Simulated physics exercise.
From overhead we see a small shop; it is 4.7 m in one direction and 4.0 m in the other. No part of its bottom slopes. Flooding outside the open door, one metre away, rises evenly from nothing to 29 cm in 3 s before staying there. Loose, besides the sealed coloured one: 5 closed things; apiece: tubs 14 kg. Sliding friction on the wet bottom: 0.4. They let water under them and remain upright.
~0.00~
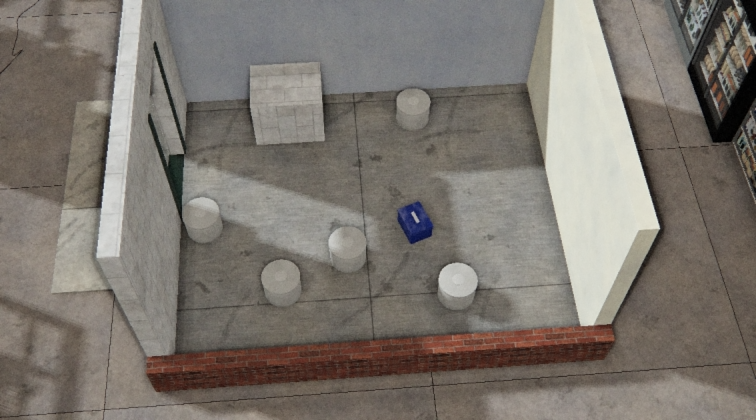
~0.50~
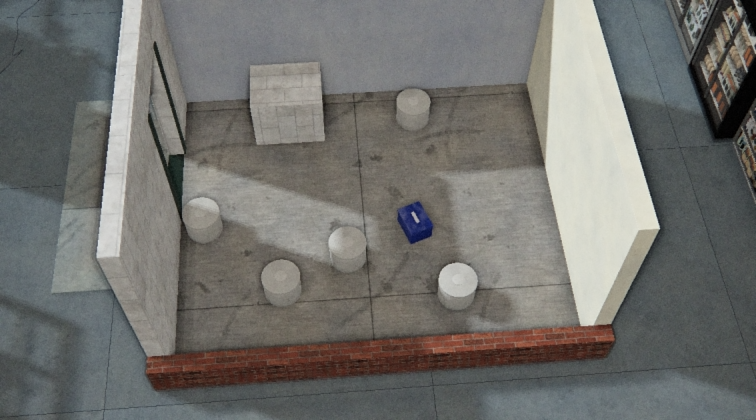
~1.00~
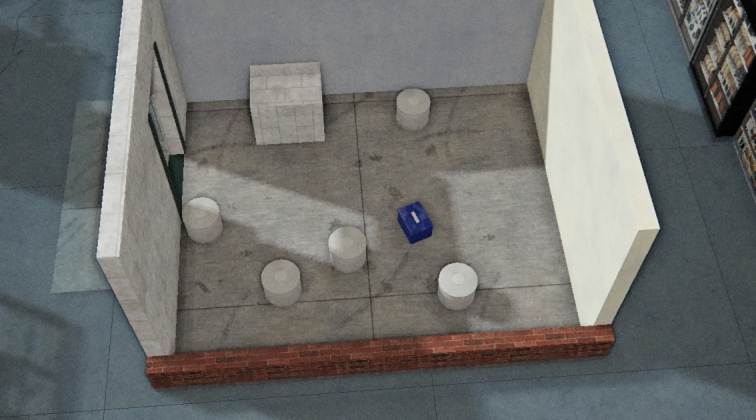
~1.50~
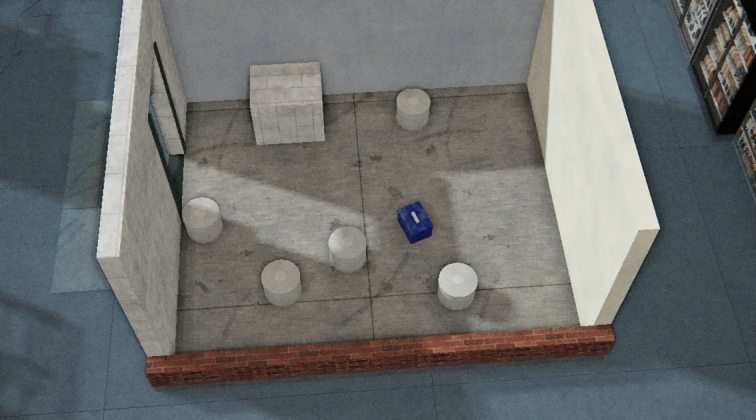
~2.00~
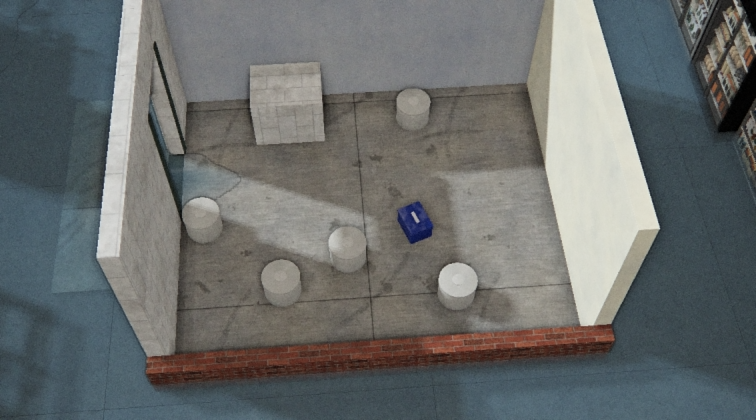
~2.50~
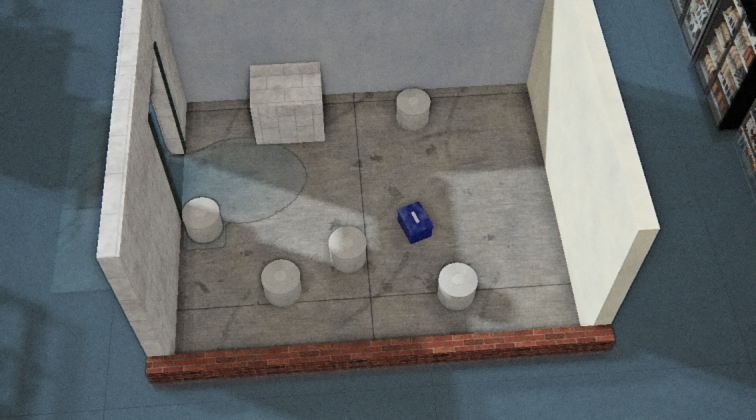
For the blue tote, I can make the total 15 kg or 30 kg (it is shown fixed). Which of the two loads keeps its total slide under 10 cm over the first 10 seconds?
Only the heavier one is enough.
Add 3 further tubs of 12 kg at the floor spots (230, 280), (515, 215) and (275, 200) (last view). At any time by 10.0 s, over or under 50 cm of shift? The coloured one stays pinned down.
Note, in sequence: Not exceeded, exceeded, exceeded.
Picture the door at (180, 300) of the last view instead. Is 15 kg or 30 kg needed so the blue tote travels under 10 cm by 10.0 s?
Answer: Only the upper mass works.
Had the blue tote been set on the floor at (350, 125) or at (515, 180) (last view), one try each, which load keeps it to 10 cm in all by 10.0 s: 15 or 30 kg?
Well, at the first spot you need the heavier weight, and at the second you need the heavier weight.
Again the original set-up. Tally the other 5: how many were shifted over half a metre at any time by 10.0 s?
The number is 1.
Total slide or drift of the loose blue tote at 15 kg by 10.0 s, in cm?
Around 120 cm in total.
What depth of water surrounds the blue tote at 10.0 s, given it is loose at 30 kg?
Close to 14 cm deep.
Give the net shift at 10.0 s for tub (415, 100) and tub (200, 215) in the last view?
The first is 50 cm from its start, the second 10 cm.
After 3.5 s the blue tote would be 0 cm from its start with 15 kg and 0 cm from its start with 30 kg; 0 cm of water round it then.
After 4.5 s the blue tote would be 6 cm from its start with 15 kg and 0 cm from its start with 30 kg; 6 cm of water round it then.
After 7.0 s the blue tote would be 59 cm from its start with 15 kg and 0 cm from its start with 30 kg; 7 cm of water round it then.
After 10.0 s the blue tote would be 119 cm from its start with 15 kg and 0 cm from its start with 30 kg; 14 cm of water round it then.
